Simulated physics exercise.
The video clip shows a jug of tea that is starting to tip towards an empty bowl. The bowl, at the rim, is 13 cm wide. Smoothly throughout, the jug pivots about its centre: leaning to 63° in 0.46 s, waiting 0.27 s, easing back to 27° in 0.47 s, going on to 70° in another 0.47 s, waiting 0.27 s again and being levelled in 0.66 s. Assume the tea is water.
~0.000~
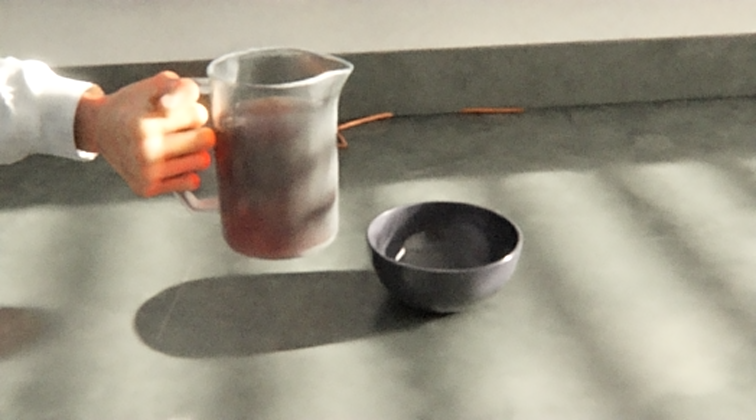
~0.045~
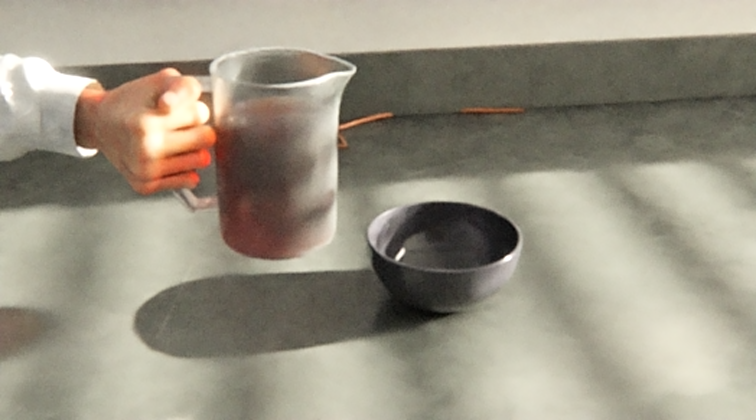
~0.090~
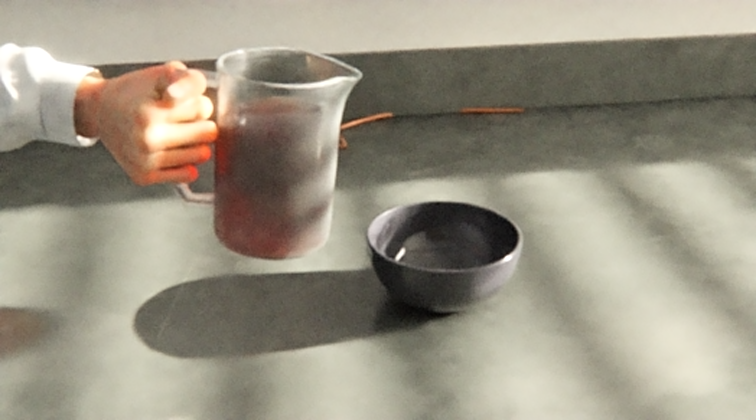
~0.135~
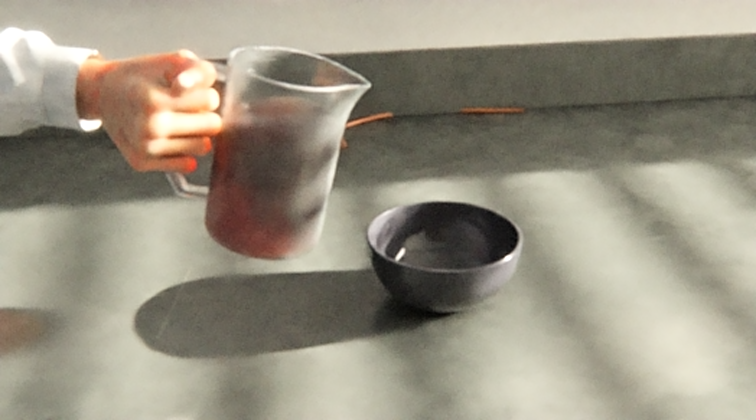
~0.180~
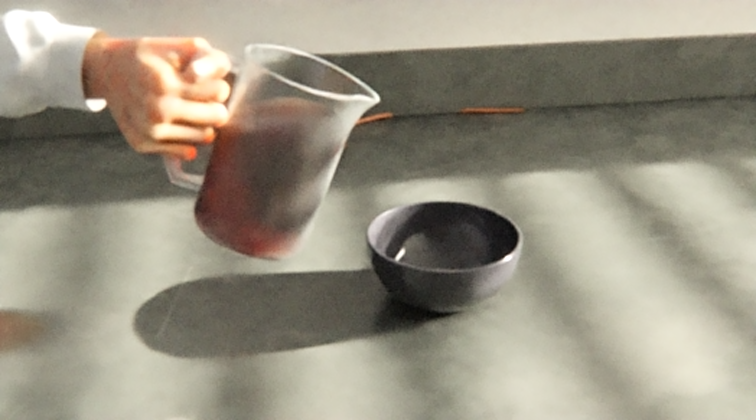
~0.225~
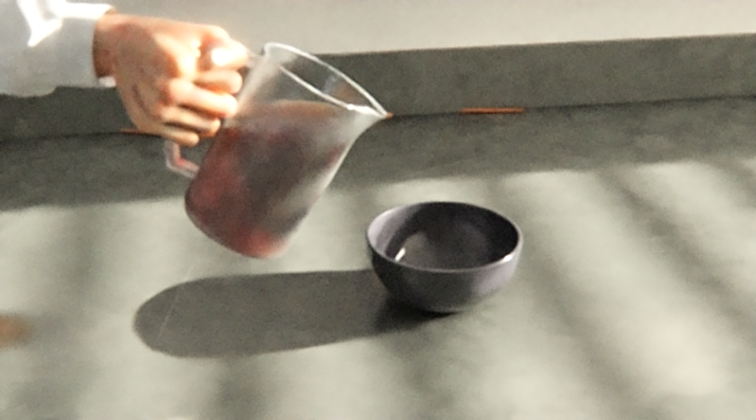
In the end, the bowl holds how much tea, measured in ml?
Close to 360 ml.
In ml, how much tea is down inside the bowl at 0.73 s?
About 100 ml.
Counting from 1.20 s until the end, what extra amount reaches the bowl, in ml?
Around 170 ml.
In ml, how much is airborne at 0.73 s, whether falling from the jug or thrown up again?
I'd put it near 80 ml.
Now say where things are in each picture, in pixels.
The first picture shows tilt 0°; pouring edge (352, 65); surface from (217, 116) to (330, 111); the bowl's rim runs from (369, 242) to (517, 231).
The second picture shows tilt 1°; pouring edge (354, 67); surface from (217, 116) to (331, 111).
The third picture shows tilt 6°; pouring edge (361, 72); surface from (219, 115) to (334, 112).
The fourth picture shows tilt 12°; pouring edge (369, 82); surface from (223, 118) to (339, 113).
The fifth picture shows tilt 21°; pouring edge (379, 96); surface from (220, 137) to (346, 115).
The sixth picture shows tilt 30°; pouring edge (386, 113); surface from (210, 148) to (358, 118).
By 0.73 s the tilt is 63° and the bowl has 100 ml, the jug 590 ml, and 0 ml is on the work surface.
By 1.20 s the tilt is 27° and the bowl has 185 ml, the jug 545 ml, and 35 ml is on the work surface.
By 1.94 s the tilt is 70° and the bowl has 285 ml, the jug 410 ml, and 35 ml is on the work surface.
By 2.41 s the tilt is 13° and the bowl has 360 ml, the jug 370 ml, and 35 ml is on the work surface.
At rest the bowl has 360 ml, the jug 370 ml, and 35 ml is on the work surface.
